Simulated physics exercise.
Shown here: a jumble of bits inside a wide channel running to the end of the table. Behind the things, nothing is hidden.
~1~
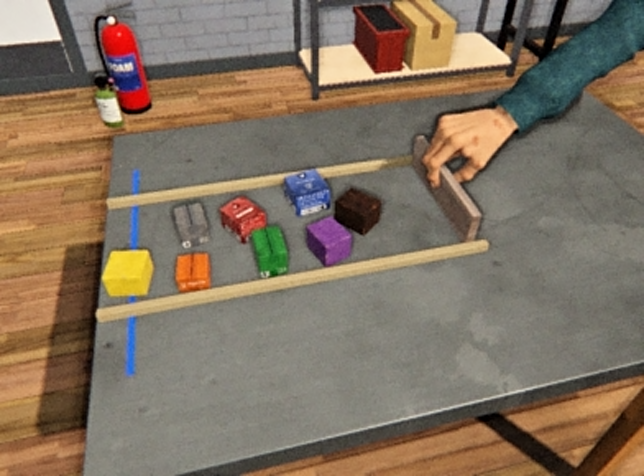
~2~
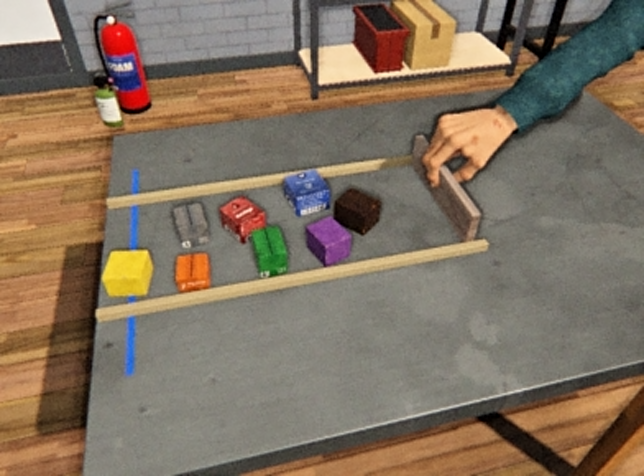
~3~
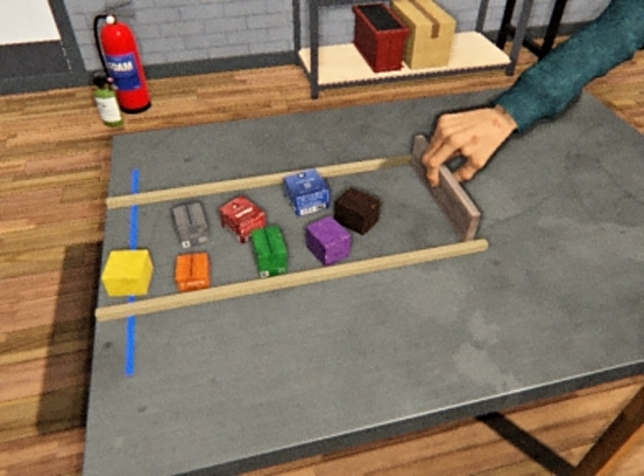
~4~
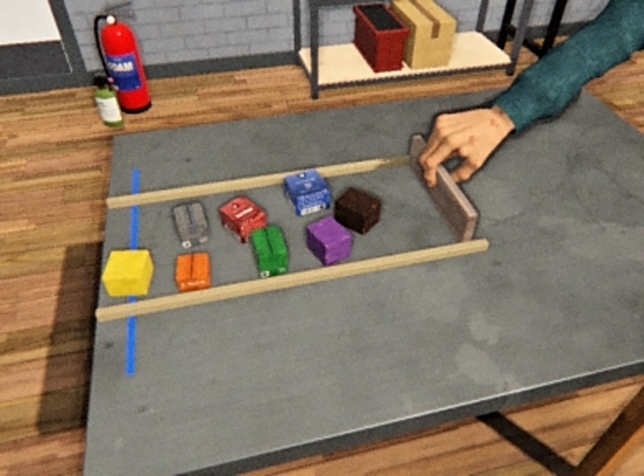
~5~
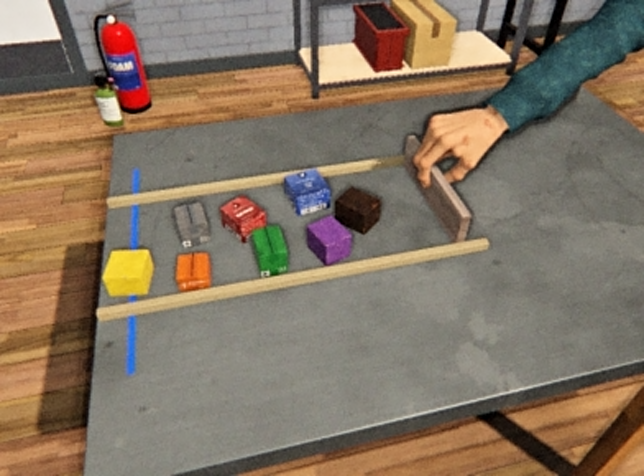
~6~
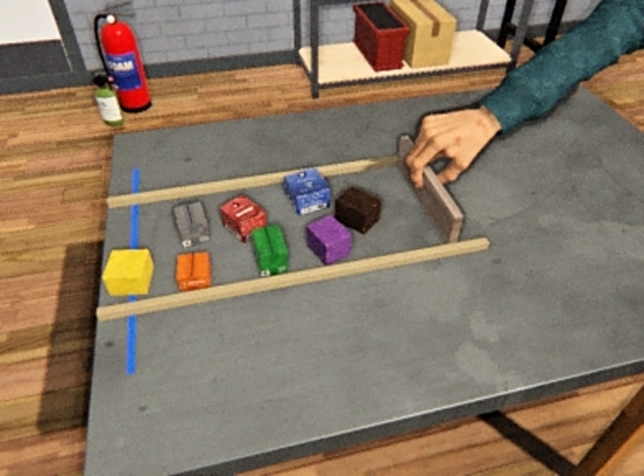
At the start, a hand holds an upright board at the right end of a channel between two wooden strips, with colored blocks and boxes spread out to its left. The board stays nearly still, then the hand slides it slightly left toward the objects, which show no clear movement.
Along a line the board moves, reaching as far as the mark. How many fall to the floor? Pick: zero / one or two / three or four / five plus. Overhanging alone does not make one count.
That comes to five plus.
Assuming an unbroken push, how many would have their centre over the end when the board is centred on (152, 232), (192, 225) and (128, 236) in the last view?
4, 1 and 5.
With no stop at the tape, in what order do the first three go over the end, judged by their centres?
It's the yellow block, followed by the grey box, with the orange box after.
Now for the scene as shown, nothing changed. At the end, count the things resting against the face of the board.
The count comes out at 3.
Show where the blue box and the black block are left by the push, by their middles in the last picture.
First (113, 217), then (115, 243).
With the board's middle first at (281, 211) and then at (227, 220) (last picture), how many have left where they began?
Respectively 5 and 8.
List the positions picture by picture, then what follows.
Yellow block (129, 273); orange box (194, 273); grey box (192, 226); board (443, 187); tape (134, 252), in the first picture.
Orange box (193, 273); board (442, 187), in the second picture.
Grey box (191, 225); blue box (306, 192), in the third picture.
Yellow block (129, 273); green box (270, 252), in the fourth picture.
Orange box (194, 272); purple block (329, 240), in the fifth picture.
Yellow block (129, 272); orange box (194, 272); grey box (192, 224); board (426, 188); tape (134, 251), in the sixth picture.
Soon after, none off yet; yellow block at rest near (129, 272); orange box at rest near (194, 272); grey box at rest near (192, 224).
Then, none off yet; yellow block moving near (121, 273); orange box moved about its own width near (159, 277); grey box moved about its own width near (148, 234).
At rest, the number that fall off is five or more; fallen, green box, red box, grey box, orange box and yellow block.
